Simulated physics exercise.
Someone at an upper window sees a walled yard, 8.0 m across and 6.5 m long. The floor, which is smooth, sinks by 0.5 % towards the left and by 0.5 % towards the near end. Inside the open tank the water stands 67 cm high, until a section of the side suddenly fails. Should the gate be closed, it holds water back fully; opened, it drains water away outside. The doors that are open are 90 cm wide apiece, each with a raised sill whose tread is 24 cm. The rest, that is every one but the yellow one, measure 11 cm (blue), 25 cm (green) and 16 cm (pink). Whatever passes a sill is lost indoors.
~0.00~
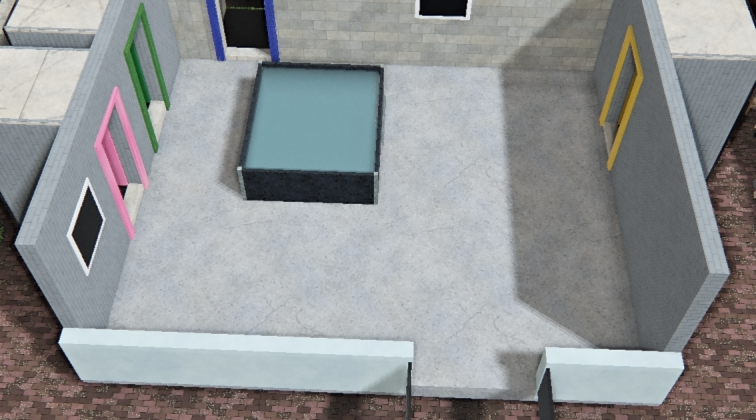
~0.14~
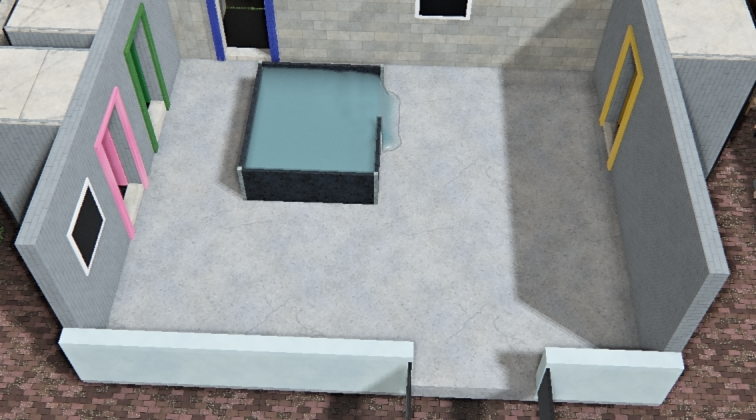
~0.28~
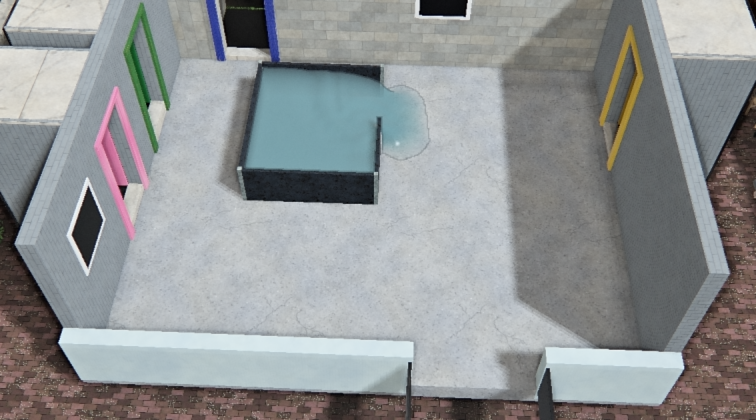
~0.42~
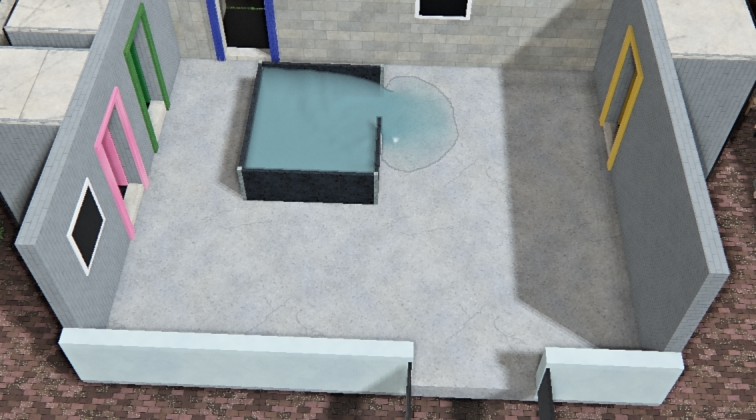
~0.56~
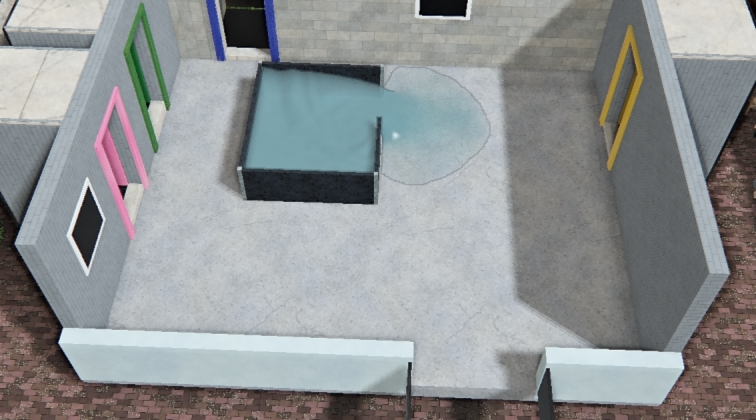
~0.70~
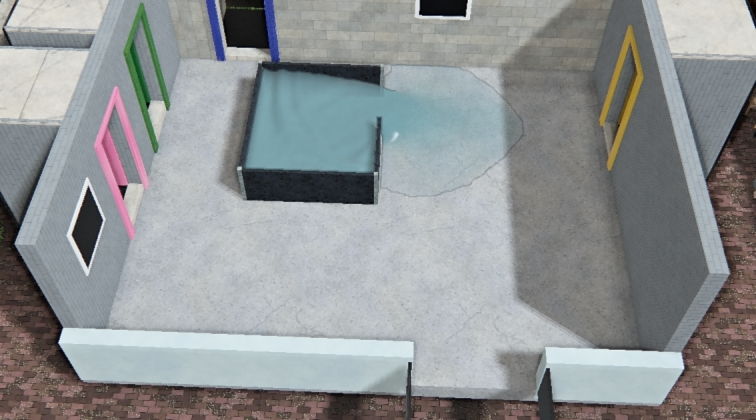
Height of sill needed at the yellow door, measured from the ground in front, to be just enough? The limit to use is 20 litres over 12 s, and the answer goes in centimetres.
Approximately 22 cm.
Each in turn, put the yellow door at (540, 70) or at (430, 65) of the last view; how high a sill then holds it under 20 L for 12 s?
You'd want roughly 21 cm there first, then roughly 16 cm.
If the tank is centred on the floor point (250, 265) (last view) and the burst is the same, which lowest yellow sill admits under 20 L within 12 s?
A height near 13.5 cm.
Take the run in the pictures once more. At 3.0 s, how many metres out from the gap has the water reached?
Close to 6.2 metres, I'd say.
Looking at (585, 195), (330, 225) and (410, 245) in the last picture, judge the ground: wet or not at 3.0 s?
Listed order - soaked through, unwetted, unwetted.
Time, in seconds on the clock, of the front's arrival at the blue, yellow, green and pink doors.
Times: Blue 5.5 s, yellow 1.2 s, green 9.5 s, pink 10.0 s.
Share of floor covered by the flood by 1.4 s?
I'd estimate about 25 percent.
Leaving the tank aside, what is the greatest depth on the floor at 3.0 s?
Around 38 centimetres.
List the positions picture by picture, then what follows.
The first picture shows still water, 67 cm deep, in the open tank at (315, 118); the yellow door at (619, 104) is dry.
In the second picture, the gap is at (379, 111), the front 0.3 m out at (394, 145); the back of the open tank holds 67 cm.
In the third picture, the gap is at (379, 113), the front 0.8 m out at (424, 141); the back of the open tank holds 67 cm.
In the fourth picture, the gap is at (379, 114), the front 1.3 m out at (451, 140); the back of the open tank holds 67 cm.
In the fifth picture, the gap is at (379, 114), the front 1.9 m out at (484, 136); the back of the open tank holds 67 cm.
In the sixth picture, water pours out at (379, 114) and has run 2.5 m, to (518, 135); about 5 cm deep outside, 64 cm at the back; the yellow door at (619, 104), 4.1 m from the gap, is still 1.6 m from the nearest water.
After 1.4 s water covers 25 % of the floor, deepest (37 cm) near (392, 112); 3 cm at the yellow door, 1 litre in over its 11 cm sill.
After 3.0 s water covers 35 % of the floor, deepest (38 cm) near (593, 90); 25 cm at the yellow door, 104 litres in over its 11 cm sill.
After 12.0 s water covers 90 % of the floor, deepest (13 cm) near (99, 358); 6 cm at the yellow door, 202 litres in over its 11 cm sill.
At the yellow door as built, the water arrived by 1.2 s and peaked near 27 cm at 2.6 s.
With a sill of 20 cm, 34 litres would have come in within the 12 s; with 27 cm, 3 litres. So under 20 litres takes about 22 cm.
